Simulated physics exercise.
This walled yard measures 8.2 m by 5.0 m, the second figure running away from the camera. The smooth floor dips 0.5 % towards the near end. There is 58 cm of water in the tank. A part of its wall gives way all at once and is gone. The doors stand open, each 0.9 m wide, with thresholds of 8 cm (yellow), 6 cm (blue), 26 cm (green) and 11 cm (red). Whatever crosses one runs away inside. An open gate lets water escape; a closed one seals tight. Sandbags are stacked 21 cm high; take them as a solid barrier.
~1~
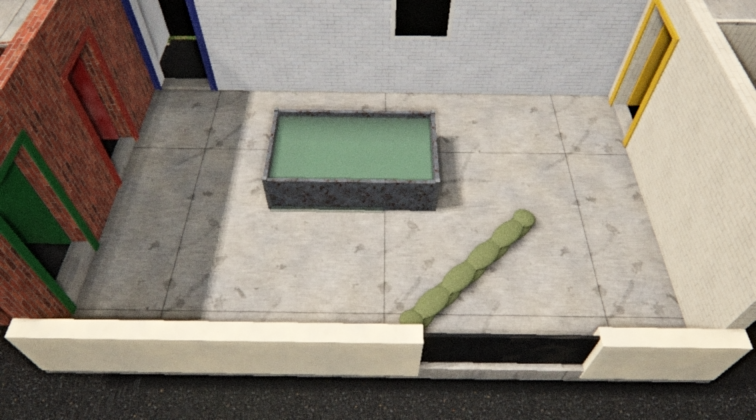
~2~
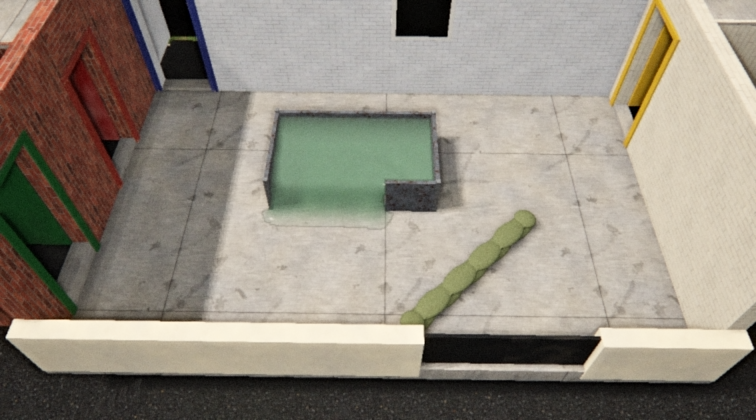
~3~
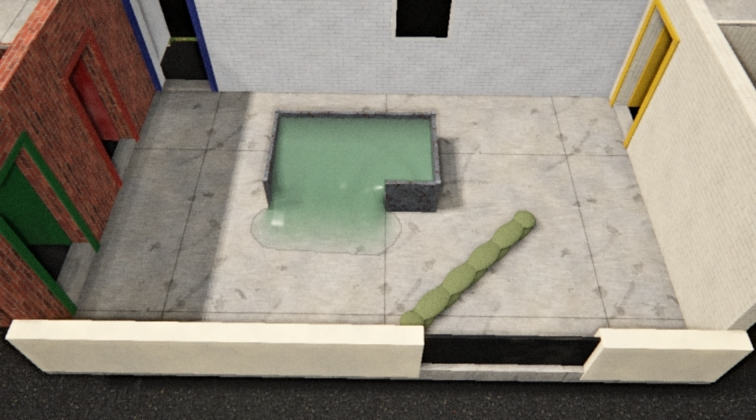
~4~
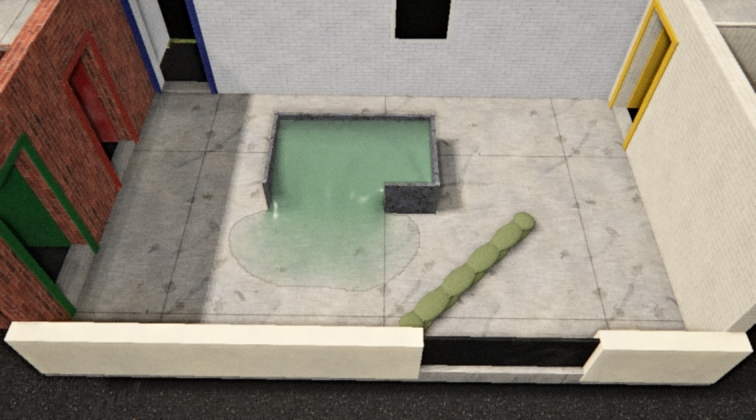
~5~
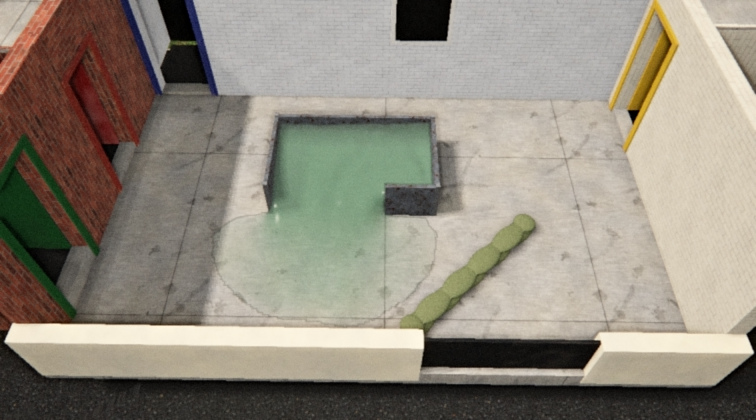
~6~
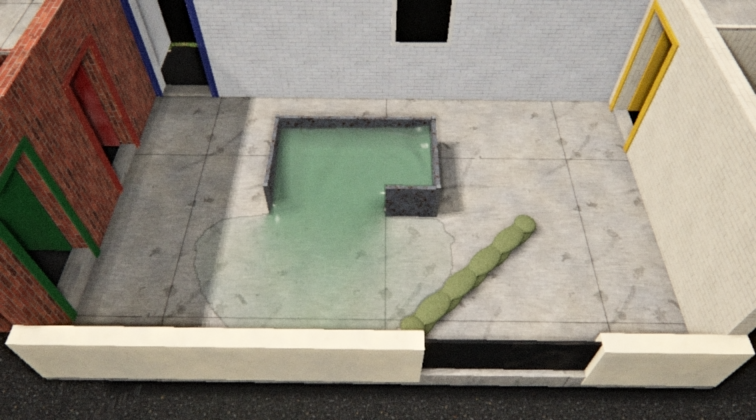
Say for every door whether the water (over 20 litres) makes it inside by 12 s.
Door by door: At the yellow door it keeps below the limit; at the blue door it exceeds the limit; at the green door it does not reach the limit; at the red door it stays under the limit.
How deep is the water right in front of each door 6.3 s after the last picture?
Depths in cm: Yellow 6, blue 12, green 10, red 6.
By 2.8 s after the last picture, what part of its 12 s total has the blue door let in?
About 0 per cent.
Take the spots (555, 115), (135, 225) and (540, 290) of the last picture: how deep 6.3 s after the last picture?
Roughly 4, 8 and 1 cm, in turn.
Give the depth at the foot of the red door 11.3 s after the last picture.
Roughly 7.0 cm deep.
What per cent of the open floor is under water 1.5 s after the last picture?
Some 30 per cent of it.
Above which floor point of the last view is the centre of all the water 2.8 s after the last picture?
Around (295, 262).
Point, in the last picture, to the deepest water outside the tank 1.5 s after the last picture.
Near (63, 352).
Then, 0.7 s after the last picture water covers 20 % of the floor and is deepest (40 cm) near (300, 342); yellow door not reached, blue door not reached, green door not reached, red door not reached.
Then, 1.5 s after the last picture water covers 30 % of the floor and is deepest (43 cm) near (63, 352); yellow door not reached, blue door not reached, green door not reached, red door not reached.
Then, 2.8 s after the last picture water covers 50 % of the floor and is deepest (28 cm) near (63, 352); yellow door not reached, blue door not reached, green door 22 cm at the sill, 2 L in, red door 4 cm at the sill, 0 L in.
Then, 6.3 s after the last picture water covers 90 % of the floor and is deepest (12 cm) near (153, 107); yellow door 6 cm at the sill, 0 L in, blue door 12 cm at the sill, 72 L in, green door 10 cm at the sill, 2 L in, red door 6 cm at the sill, 0 L in.
Then, 11.3 s after the last picture water covers 95 % of the floor and is deepest (8 cm) near (167, 192); yellow door 6 cm at the sill, 0 L in, blue door 6 cm at the sill, 115 L in, green door 5 cm at the sill, 2 L in, red door 7 cm at the sill, 0 L in.
